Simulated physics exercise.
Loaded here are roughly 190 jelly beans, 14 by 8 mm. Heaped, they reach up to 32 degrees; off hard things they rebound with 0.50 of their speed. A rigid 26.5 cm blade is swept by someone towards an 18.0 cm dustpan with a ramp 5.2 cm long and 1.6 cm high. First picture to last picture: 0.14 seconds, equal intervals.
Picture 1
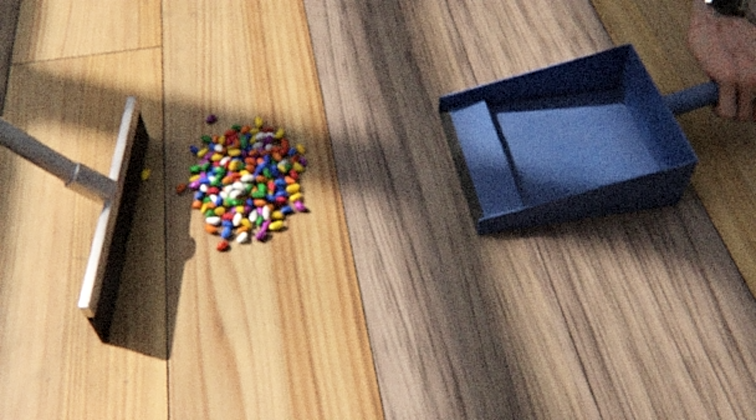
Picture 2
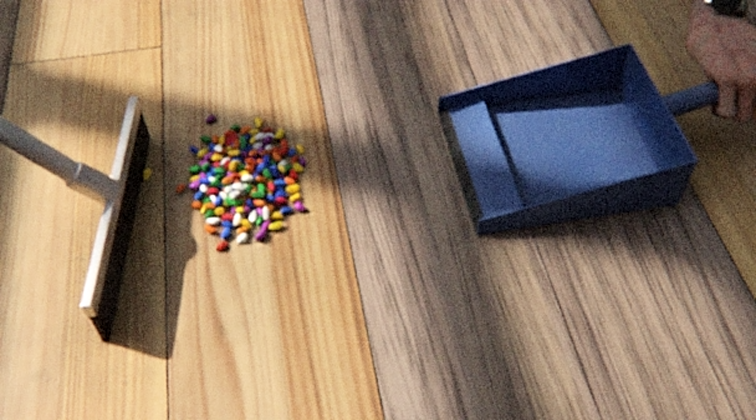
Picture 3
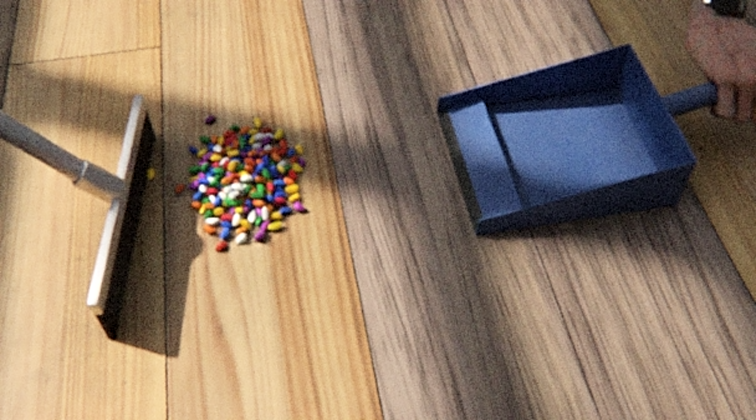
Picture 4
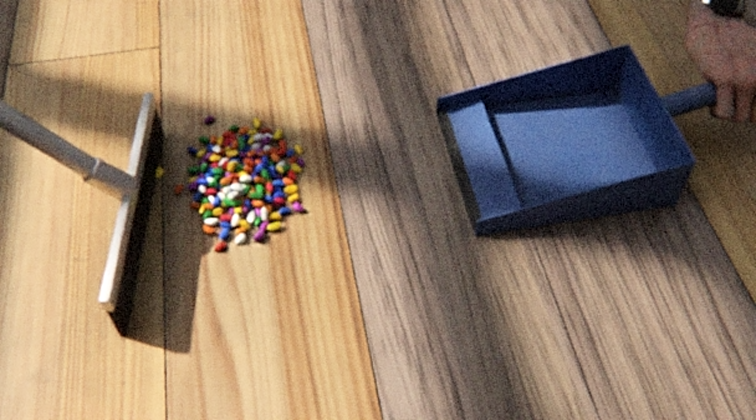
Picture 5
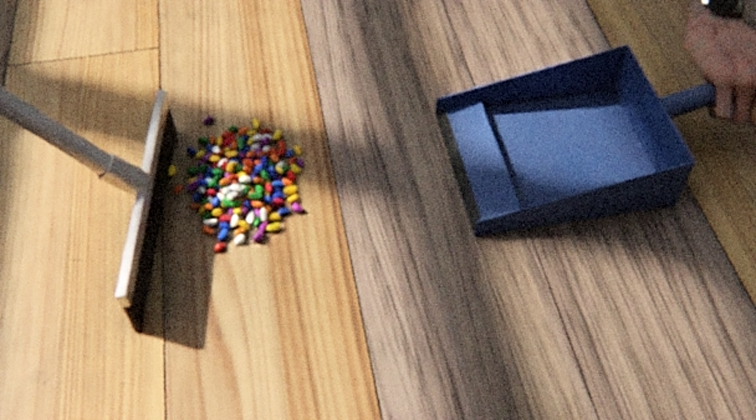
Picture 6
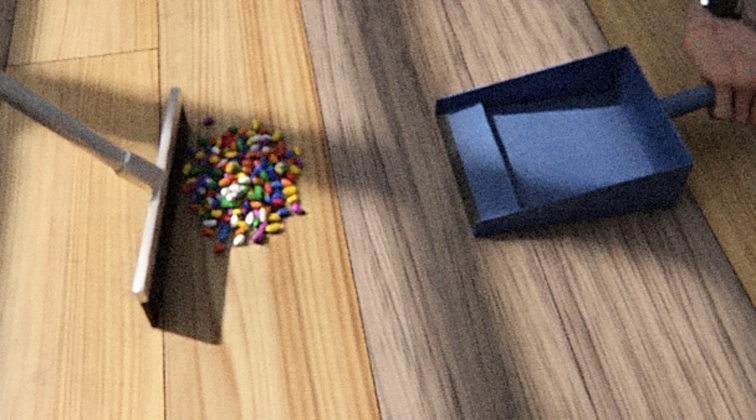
A hand holding a blue dustpan still while a flat blade slides right across wooden boards to a pile of colourful jelly beans.
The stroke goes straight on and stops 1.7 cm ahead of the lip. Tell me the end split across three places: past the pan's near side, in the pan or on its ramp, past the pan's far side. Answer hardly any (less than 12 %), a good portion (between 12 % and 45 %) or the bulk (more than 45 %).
Near side: Hardly any; pan: A good portion; far side: A good portion.
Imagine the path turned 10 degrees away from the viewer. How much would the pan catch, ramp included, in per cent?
Roughly 10 per cent would finish in the pan or on its ramp.
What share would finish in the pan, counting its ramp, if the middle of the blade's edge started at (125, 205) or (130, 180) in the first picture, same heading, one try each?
The two tries give some 15 % and some 10 %.
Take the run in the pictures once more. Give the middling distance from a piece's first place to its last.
I'd say near 24 cm.
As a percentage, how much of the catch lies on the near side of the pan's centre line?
Roughly 20 per cent.
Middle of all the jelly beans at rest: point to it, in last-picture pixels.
Resting centre estimate: Around (444, 146).
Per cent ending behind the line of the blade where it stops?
0 %.
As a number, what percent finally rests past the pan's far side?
Roughly 25 %.
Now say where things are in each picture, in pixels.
Blade from (88, 310) to (134, 107), moved 0.0 cm, 0 of the pieces shifted so far; middle of the pieces at (242, 176); pan at (569, 154), in the first frame.
Blade from (90, 310) to (136, 107), moved 0.2 cm, 0 of the pieces shifted so far; middle of the pieces at (241, 176), in the second frame.
Blade from (97, 308) to (141, 105), moved 0.9 cm, 1 of the pieces shifted so far; middle of the pieces at (241, 176), in the third frame.
Blade from (108, 304) to (151, 103), moved 2.0 cm, 1 of the pieces shifted so far; middle of the pieces at (240, 177), in the fourth frame.
Blade from (125, 300) to (163, 100), moved 3.5 cm, 1 of the pieces shifted so far; middle of the pieces at (239, 177), in the fifth frame.
Blade from (142, 295) to (177, 97), moved 5.1 cm, 2 of the pieces shifted so far; middle of the pieces at (238, 178); pan at (566, 156), in the sixth frame.
Then, 0.23 s after the last picture, middle of the blade 17 cm from the lip; 0 % over the lip, far side 15 %, near side 0 %.
Then, 0.38 s after the last picture, middle of the blade 8 cm from the lip; 0 % over the lip, far side 20 %, near side 5 %.
Then, 0.66 s after the last picture, middle of the blade 4 cm from the lip; 20 % over the lip, far side 25 %, near side 5 %.
In the end, near side 5 %, pan 20 %, far side 25 %, in front of the lip or behind the blade 50 %.
